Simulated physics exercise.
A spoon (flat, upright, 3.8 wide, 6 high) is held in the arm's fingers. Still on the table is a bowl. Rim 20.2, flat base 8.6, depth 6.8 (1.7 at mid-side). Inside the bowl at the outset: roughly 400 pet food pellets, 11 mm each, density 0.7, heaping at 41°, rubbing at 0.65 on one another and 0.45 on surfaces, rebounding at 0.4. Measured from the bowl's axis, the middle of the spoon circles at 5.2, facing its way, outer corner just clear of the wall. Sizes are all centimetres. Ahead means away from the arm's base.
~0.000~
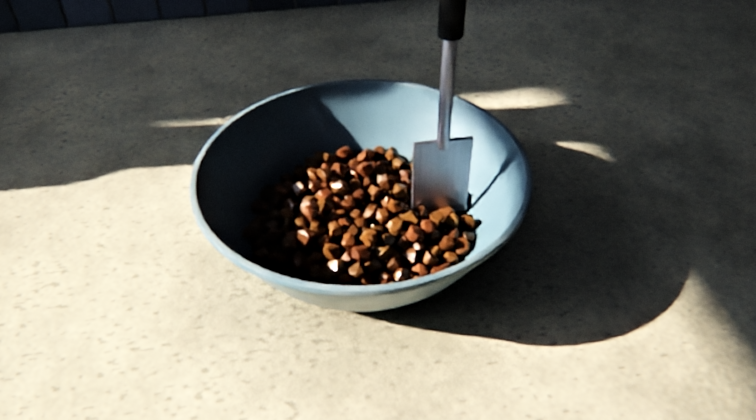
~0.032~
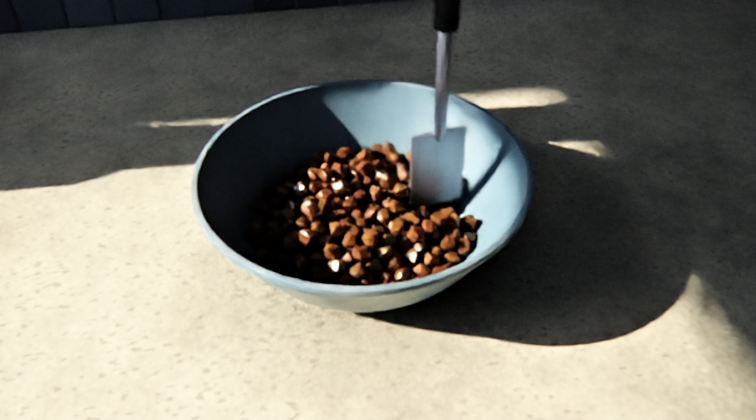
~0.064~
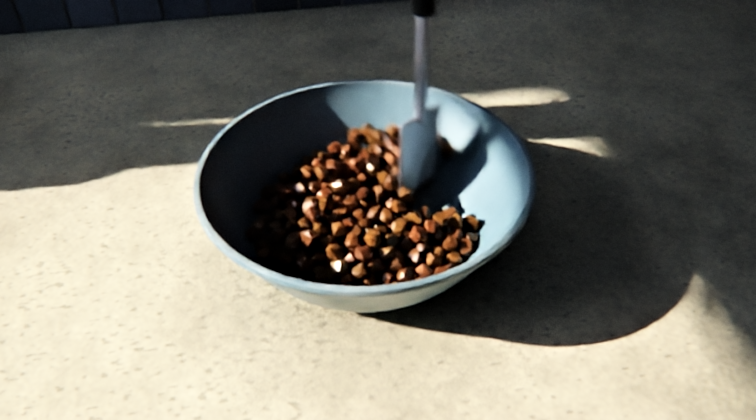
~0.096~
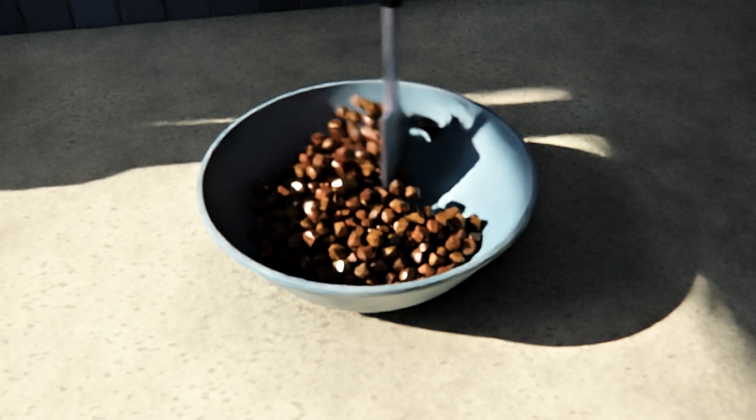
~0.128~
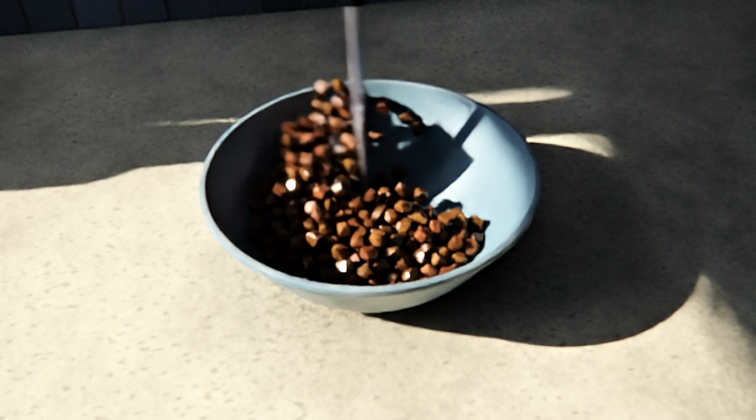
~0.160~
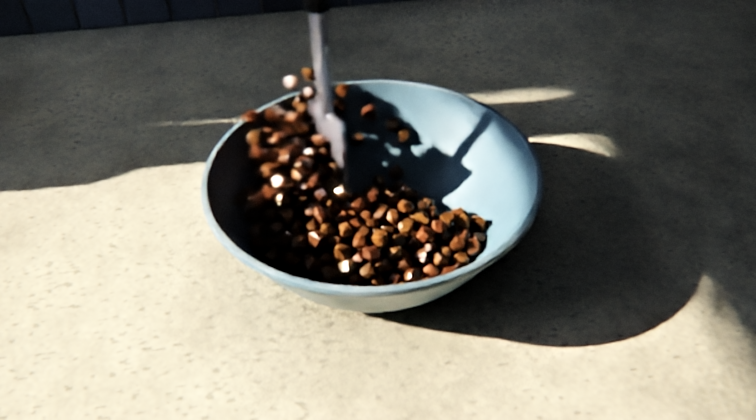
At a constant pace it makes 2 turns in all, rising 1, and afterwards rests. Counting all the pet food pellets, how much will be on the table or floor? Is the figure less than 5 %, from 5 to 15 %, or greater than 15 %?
The figure is greater than 15 %.
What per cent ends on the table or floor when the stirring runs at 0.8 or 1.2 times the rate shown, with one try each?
Roughly 15 and 35 per cent.
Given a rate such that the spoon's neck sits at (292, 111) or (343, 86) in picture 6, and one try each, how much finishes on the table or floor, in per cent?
About 35 per cent, then about 20 per cent.
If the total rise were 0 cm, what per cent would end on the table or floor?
Result: Roughly 30 %.
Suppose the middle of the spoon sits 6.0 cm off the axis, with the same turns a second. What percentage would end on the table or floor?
Some 10 percent would.
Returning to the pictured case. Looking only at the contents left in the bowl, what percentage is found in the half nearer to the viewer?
Roughly 50 per cent.
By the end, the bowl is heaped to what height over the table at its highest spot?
6.5 cm, roughly.
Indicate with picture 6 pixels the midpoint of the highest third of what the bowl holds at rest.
At about (414, 212).
After 0.44 s, 351° round, highest piece 9 above the table; 342 in the bowl, 39 on the table or floor, 21 in flight or on the tool.
After 0.73 s, 226° round, highest piece 10 above the table; 315 in the bowl, 82 on the table or floor, 5 in flight or on the tool.
After 1.07 s, 0° round, highest piece 6 above the table; 304 in the bowl, 98 on the table or floor.
After 1.77 s, 0° round, highest piece 6 above the table; 304 in the bowl, 98 on the table or floor.
In the end, 304 in the bowl, 98 on the table or floor. That is 24 % on the table or floor.
